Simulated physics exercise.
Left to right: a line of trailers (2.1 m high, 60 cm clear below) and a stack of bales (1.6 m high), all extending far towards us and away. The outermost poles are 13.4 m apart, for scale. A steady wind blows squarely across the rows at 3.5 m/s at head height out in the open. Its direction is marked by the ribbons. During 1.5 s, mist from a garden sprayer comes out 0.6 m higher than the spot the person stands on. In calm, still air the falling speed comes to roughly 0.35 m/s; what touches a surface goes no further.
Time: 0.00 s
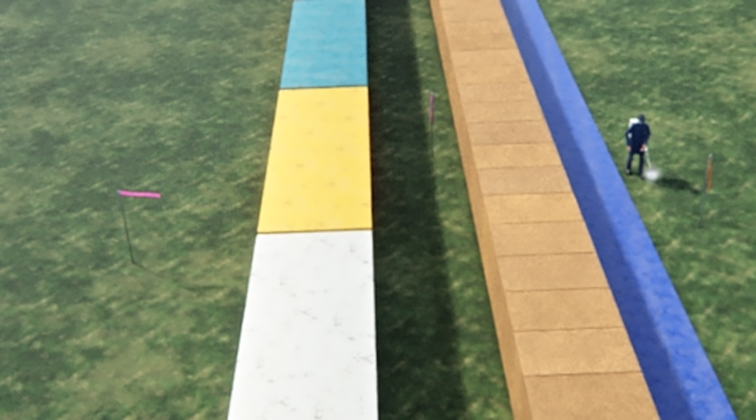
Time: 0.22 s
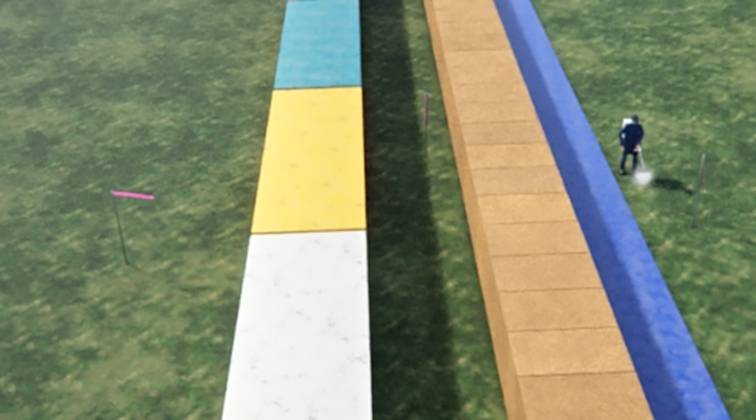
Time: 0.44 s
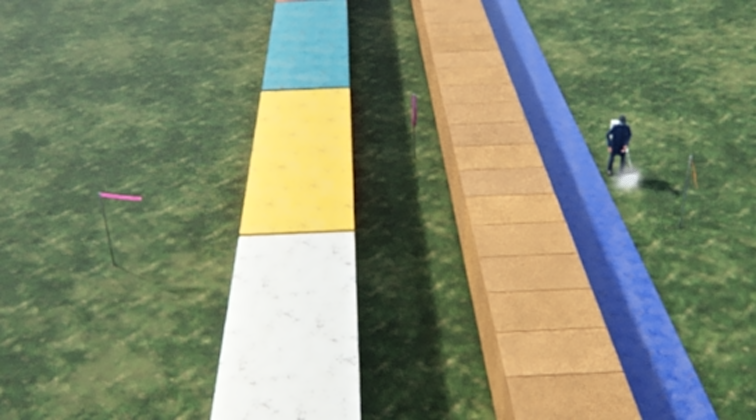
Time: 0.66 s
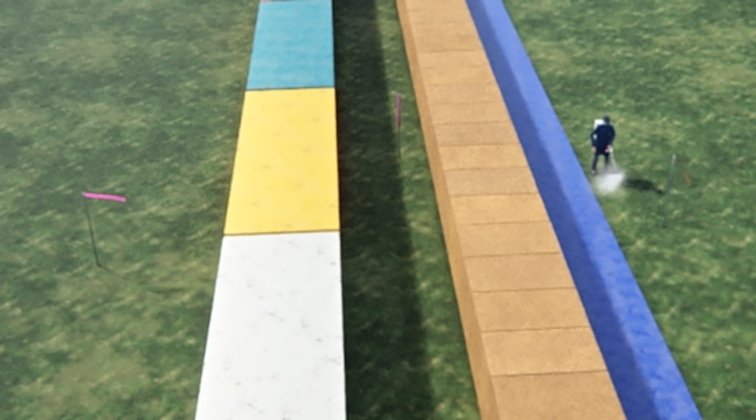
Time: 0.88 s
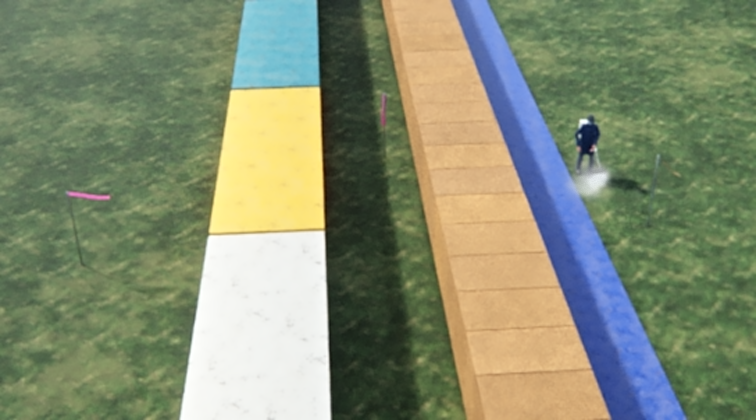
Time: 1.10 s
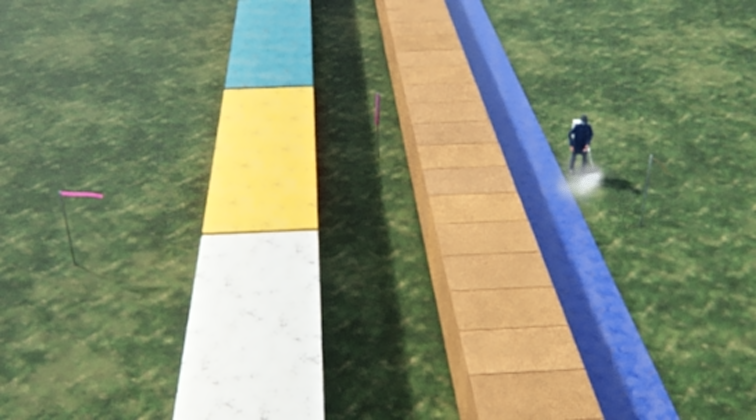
A small figure in dark clothes stood on the grass beside a long blue strip, spraying a pale mist that spread wider and drifted left, while the whole view slid slowly sideways past long coloured rows.
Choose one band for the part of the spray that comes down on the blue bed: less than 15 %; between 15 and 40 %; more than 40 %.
I would say over 40 %.
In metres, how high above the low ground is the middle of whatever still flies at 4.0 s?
I'd put it close to 0.6 metres up.
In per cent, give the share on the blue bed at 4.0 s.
The share is about 45 percent.
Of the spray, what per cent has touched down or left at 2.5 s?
Roughly 40 in a hundred.
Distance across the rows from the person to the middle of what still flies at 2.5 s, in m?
Roughly 0.5 m.
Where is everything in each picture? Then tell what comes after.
The first picture shows the left ribbon ends at (160, 196), leaning 80 degrees to the right, the spray in the air spans x = 645 to 655 around y = 175 and it comes from (650, 172).
The second picture shows the spray in the air spans x = 635 to 650 around y = 175 and the blue one passes (606, 228).
The third picture shows the inner ribbon ends at (414, 126), hanging almost straight, the spray in the air spans x = 615 to 635 around y = 175 and the top of the stack of bales crosses (494, 145).
The fourth picture shows the left ribbon ends at (125, 200), leaning 80 degrees to the right, the spray in the air spans x = 595 to 620 around y = 175 and the blue one passes (557, 178).
The fifth picture shows the spray in the air spans x = 575 to 605 around y = 175.
The sixth picture shows the inner ribbon ends at (377, 125), hanging almost straight, the spray in the air spans x = 560 to 600 around y = 180 and the top of the line of trailers crosses (266, 132).
After 2.5 s, 41 % is no longer flying here, and 23 % lies on the blue bed; the middle of what still flies is 0.4 m above the low ground, near (568, 183).
After 4.0 s, 69 % is no longer flying here, and 46 % lies on the blue bed; the middle of what still flies is 0.7 m above the low ground, near (556, 175).
After 8.0 s, 87 % is no longer flying here, and 58 % lies on the blue bed; the middle of what still flies is 1.0 m above the low ground, near (573, 162).
After 20.0 s, 98 % is no longer flying here, and 60 % lies on the blue bed.
After 45.0 s, 100 % is no longer flying here, and 61 % lies on the blue bed.
